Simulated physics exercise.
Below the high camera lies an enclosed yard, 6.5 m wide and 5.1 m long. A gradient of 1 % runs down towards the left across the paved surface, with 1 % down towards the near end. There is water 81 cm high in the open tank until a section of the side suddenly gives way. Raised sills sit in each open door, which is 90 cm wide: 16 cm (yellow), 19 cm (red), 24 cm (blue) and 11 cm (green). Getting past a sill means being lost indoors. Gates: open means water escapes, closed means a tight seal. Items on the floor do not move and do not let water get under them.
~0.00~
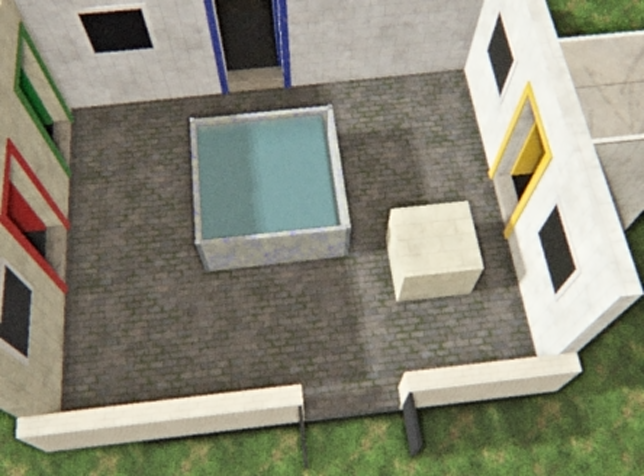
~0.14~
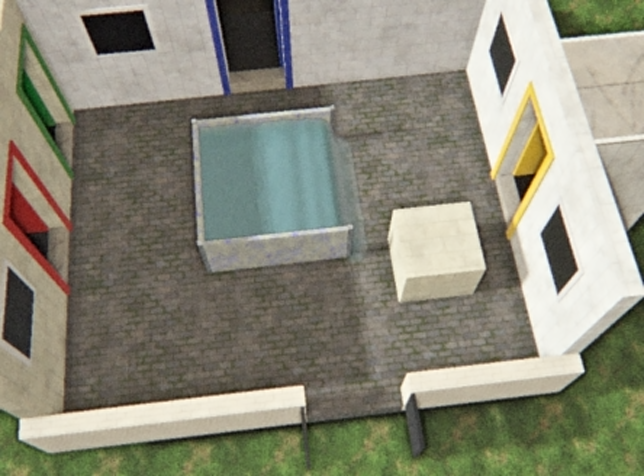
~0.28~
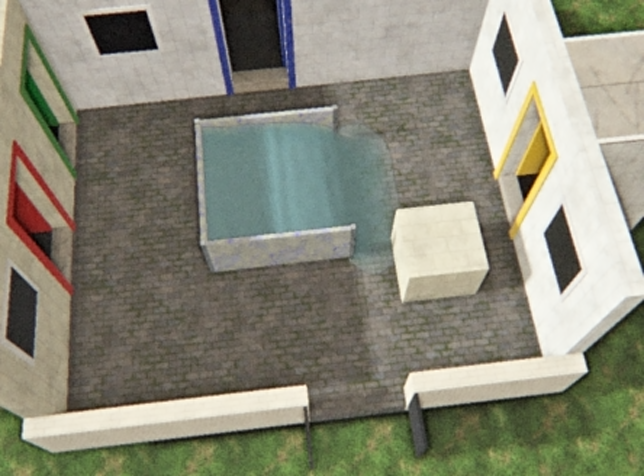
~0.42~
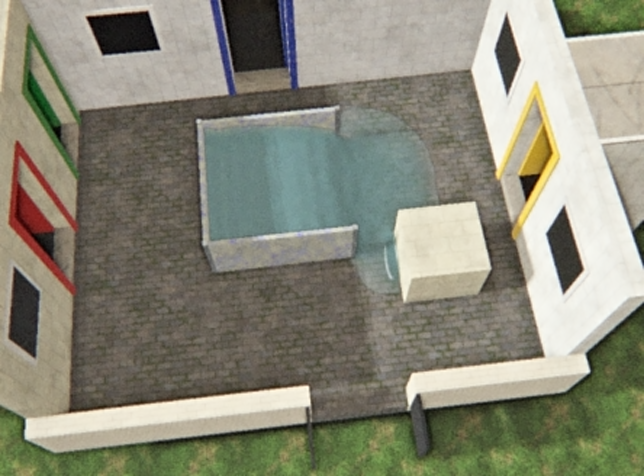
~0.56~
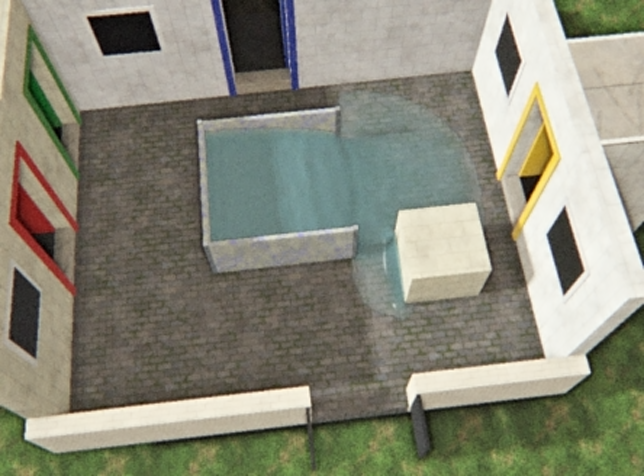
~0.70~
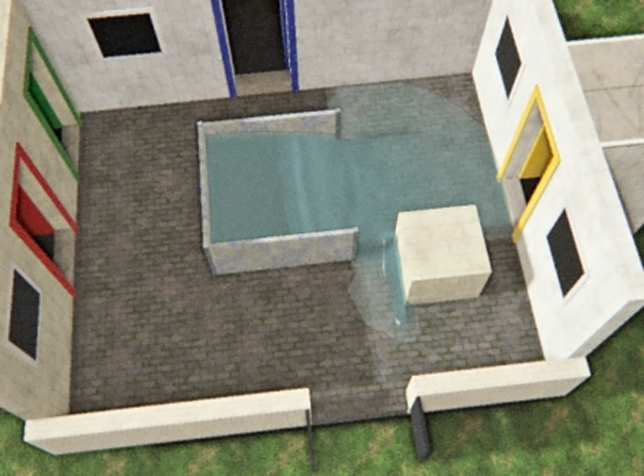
A walled yard held a square tank of still water, then the tank's right side opened and water poured out, spreading across the paving, around the pale block and up to the yellow-framed doorway.
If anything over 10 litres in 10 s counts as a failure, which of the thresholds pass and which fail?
The yellow door fails. The red door passes. The blue door passes. The green door fails.
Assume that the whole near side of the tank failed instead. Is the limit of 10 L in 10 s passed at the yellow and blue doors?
Lab note: Vs limit, yellow door inside limit; blue door inside limit.
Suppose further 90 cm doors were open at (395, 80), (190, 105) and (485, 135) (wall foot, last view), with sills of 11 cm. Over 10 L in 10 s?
First doorway gets there, second falls short, third gets there.
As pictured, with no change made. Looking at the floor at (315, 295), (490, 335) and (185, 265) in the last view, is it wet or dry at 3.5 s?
Respectively: Was missed, got hit, was missed.
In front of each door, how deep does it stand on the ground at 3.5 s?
Yellow 22 cm, red 0 cm, blue 8 cm, green 0 cm.
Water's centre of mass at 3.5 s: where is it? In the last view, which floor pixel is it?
The water is centred near (383, 191).
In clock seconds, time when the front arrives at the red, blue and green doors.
Red = 5.0 s, blue = 2.8 s, green = 4.0 s.
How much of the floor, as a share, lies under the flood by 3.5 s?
Near 55 per cent is wet.
After 1.4 s water covers 35 % of the floor and is deepest (48 cm) near (491, 179); yellow door 43 cm at the sill, 137 L in, red door not reached, blue door not reached, green door not reached.
After 2.2 s water covers 40 % of the floor and is deepest (43 cm) near (467, 84); yellow door 39 cm at the sill, 315 L in, red door not reached, blue door not reached, green door not reached.
After 3.5 s water covers 55 % of the floor and is deepest (27 cm) near (441, 227); yellow door 22 cm at the sill, 418 L in, red door not reached, blue door 8 cm at the sill, 0 L in, green door not reached.
After 6.0 s water covers 90 % of the floor and is deepest (21 cm) near (80, 133); yellow door 9 cm at the sill, 429 L in, red door 6 cm at the sill, 0 L in, blue door 7 cm at the sill, 0 L in, green door 19 cm at the sill, 81 L in.
After 10.0 s water covers 95 % of the floor and is deepest (16 cm) near (260, 407); yellow door 5 cm at the sill, 429 L in, red door 5 cm at the sill, 0 L in, blue door 3 cm at the sill, 0 L in, green door 9 cm at the sill, 121 L in.
